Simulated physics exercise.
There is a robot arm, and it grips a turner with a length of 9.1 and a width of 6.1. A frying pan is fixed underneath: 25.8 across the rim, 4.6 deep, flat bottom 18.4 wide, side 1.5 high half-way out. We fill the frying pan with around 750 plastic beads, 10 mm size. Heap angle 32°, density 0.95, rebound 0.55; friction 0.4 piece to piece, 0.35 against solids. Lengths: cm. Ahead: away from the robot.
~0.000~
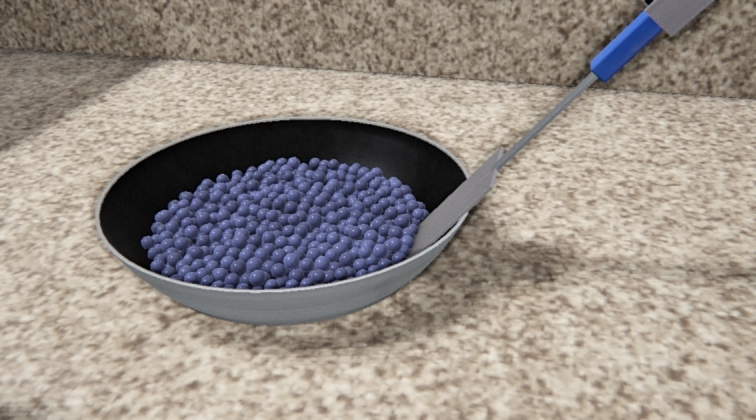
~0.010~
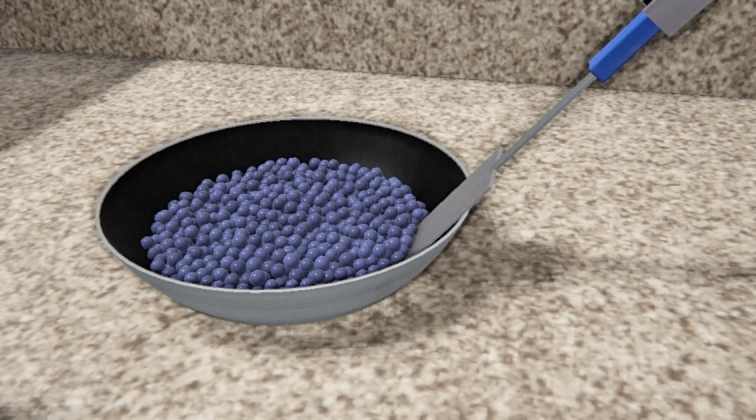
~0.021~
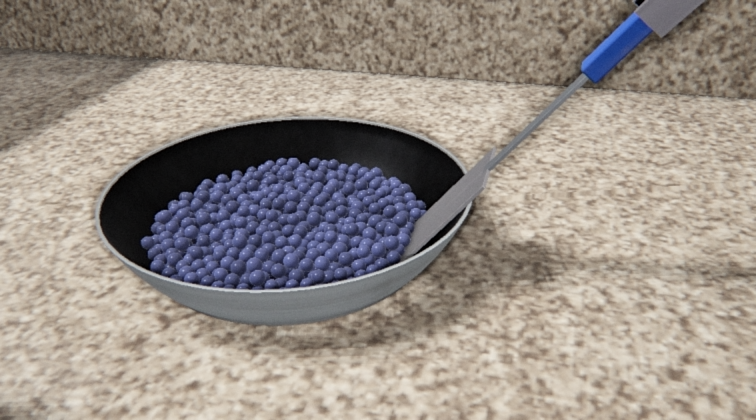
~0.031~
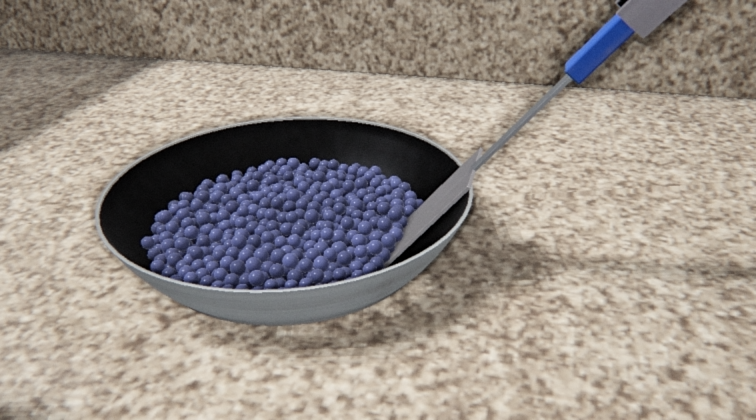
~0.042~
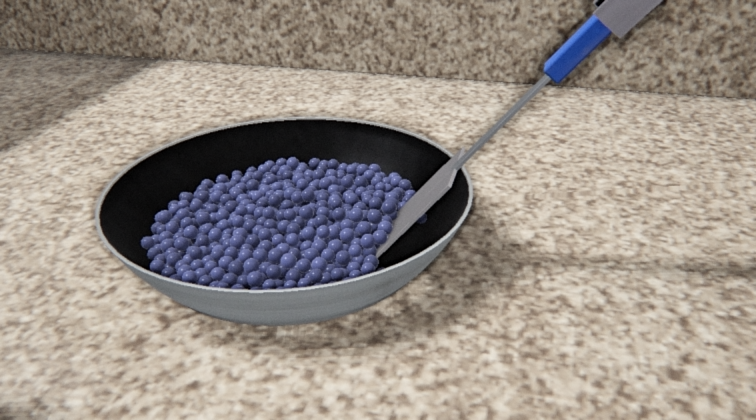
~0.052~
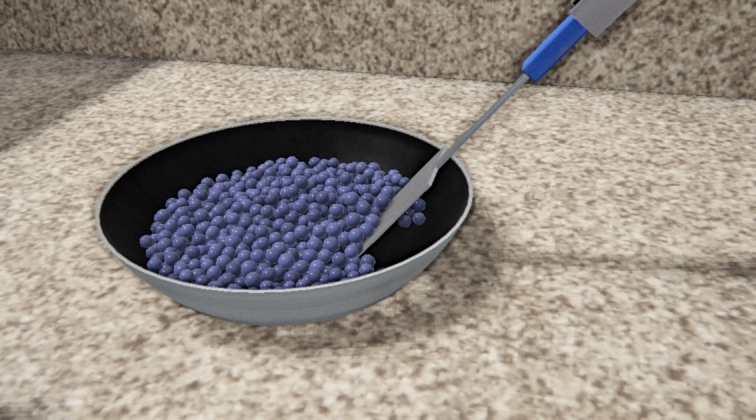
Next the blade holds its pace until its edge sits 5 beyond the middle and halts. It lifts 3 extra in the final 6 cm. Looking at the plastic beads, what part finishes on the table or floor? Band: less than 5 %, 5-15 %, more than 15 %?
5-15 %.
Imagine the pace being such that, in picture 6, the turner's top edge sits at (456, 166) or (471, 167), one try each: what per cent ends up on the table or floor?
Near 0 per cent in the first try and near 0 per cent in the second.
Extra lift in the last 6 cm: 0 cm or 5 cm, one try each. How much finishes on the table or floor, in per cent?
Roughly 5 % and then 10 %.
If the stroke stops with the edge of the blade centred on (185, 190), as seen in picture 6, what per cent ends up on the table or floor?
I'd put it near 15 per cent.
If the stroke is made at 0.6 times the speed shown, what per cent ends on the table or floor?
Around 0 percent would finish on the table or floor.
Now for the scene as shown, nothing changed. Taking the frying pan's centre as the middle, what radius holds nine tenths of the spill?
I'd estimate close to 80 centimetres.
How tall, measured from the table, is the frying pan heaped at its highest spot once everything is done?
4.5 cm.
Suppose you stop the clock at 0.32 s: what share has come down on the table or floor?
It works out to about 10 in a hundred.
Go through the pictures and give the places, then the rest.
The first frame shows the turner top edge at (498, 166), sloping 51°; upper third of the load around (290, 217), from x 150 to 425, top at y 165; 748 in the frying pan.
The second frame shows the turner top edge at (497, 166), sloping 51°; upper third of the load around (290, 217), from x 150 to 425, top at y 165.
The third frame shows the turner top edge at (490, 166), sloping 51°; upper third of the load around (293, 217), from x 150 to 425, top at y 165.
The fourth frame shows the turner top edge at (476, 167), sloping 51°; upper third of the load around (298, 217), from x 150 to 420, top at y 165.
The fifth frame shows the turner top edge at (458, 166), sloping 51°; upper third of the load around (304, 214), from x 150 to 420, top at y 165.
The sixth frame shows the turner top edge at (439, 164), sloping 51°; upper third of the load around (302, 209), from x 145 to 420, top at y 165; 748 in the frying pan.
After 0.08 s, sloping 51°, highest piece 7 above the table; 748 in the frying pan.
After 0.10 s, sloping 51°, highest piece 9 above the table; 748 in the frying pan.
After 0.32 s, sloping 51°, highest piece 9 above the table; 672 in the frying pan, 71 on the table or floor, 5 on the blade or in flight.
After 1.37 s, sloping 51°, highest piece 4 above the table; 672 in the frying pan, 76 on the table or floor.
In the end, 672 in the frying pan, 76 on the table or floor. That is 10 % on the table or floor.
